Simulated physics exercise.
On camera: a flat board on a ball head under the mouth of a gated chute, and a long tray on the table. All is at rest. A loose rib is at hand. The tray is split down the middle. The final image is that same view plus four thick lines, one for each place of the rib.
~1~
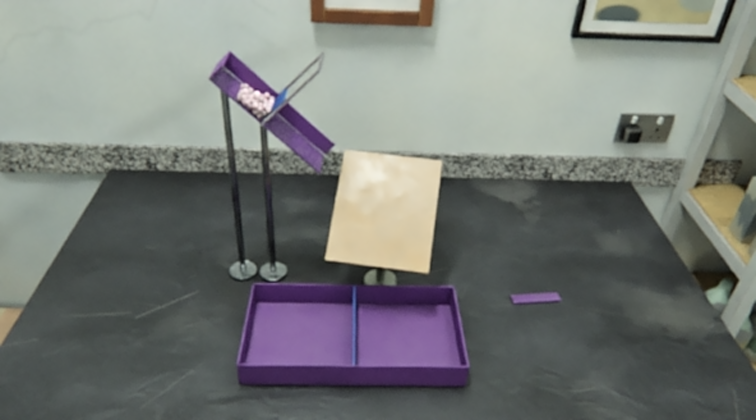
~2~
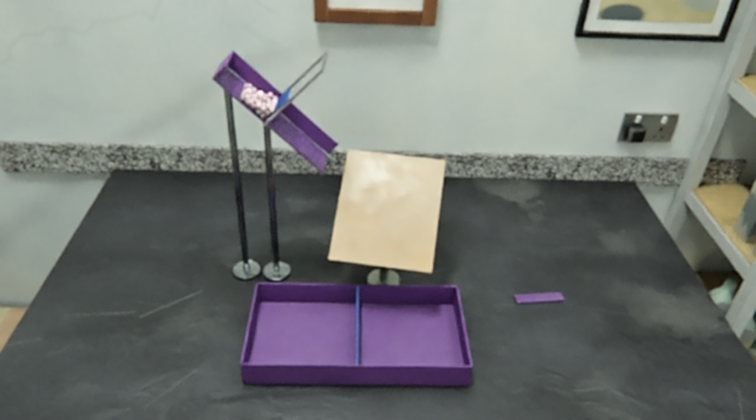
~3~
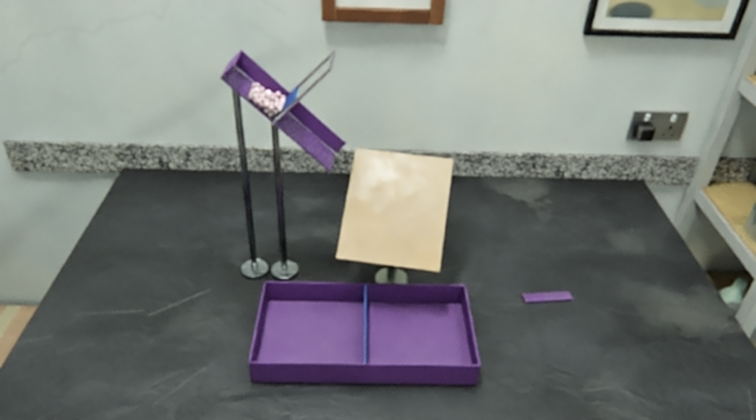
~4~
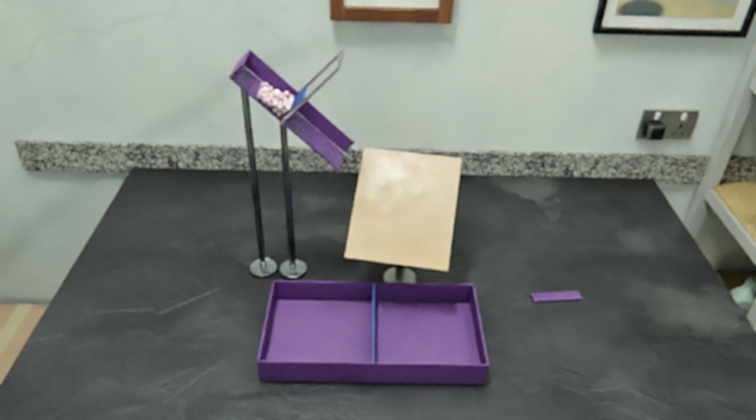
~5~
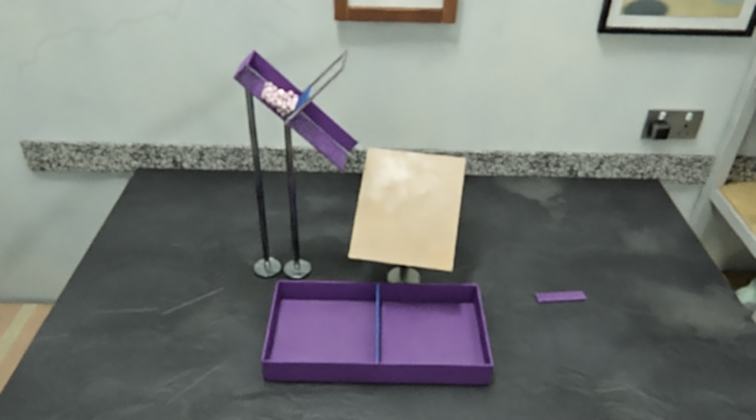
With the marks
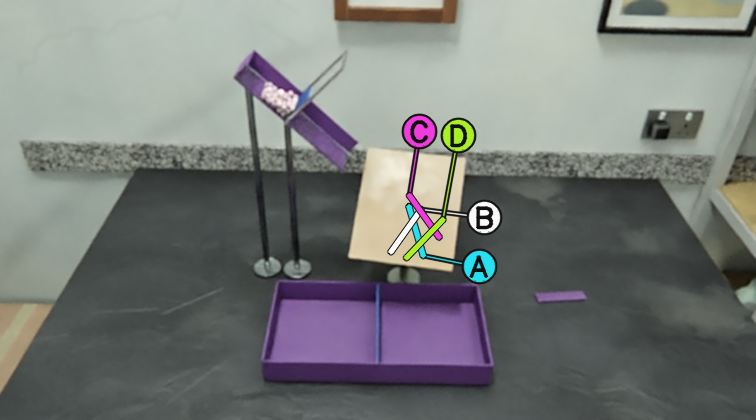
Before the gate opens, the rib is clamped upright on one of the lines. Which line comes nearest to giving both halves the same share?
The best line is D.
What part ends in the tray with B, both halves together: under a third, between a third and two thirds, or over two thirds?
Line B gives over two thirds.
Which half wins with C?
The right half.
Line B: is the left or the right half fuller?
Left.
On the marked copy, line A from (408, 206) to (423, 255); line B from (421, 209) to (391, 251); line C from (409, 195) to (439, 237); line D from (442, 219) to (406, 257).
For line A, of what is caught, a small share in the left half, the bulk in the right.
For line B, of what is caught, all but a few in the left half, a small share in the right.
For line C, of what is caught, a small share in the left half, the bulk in the right.
For line D, of what is caught, close to half in the left half, close to half in the right.
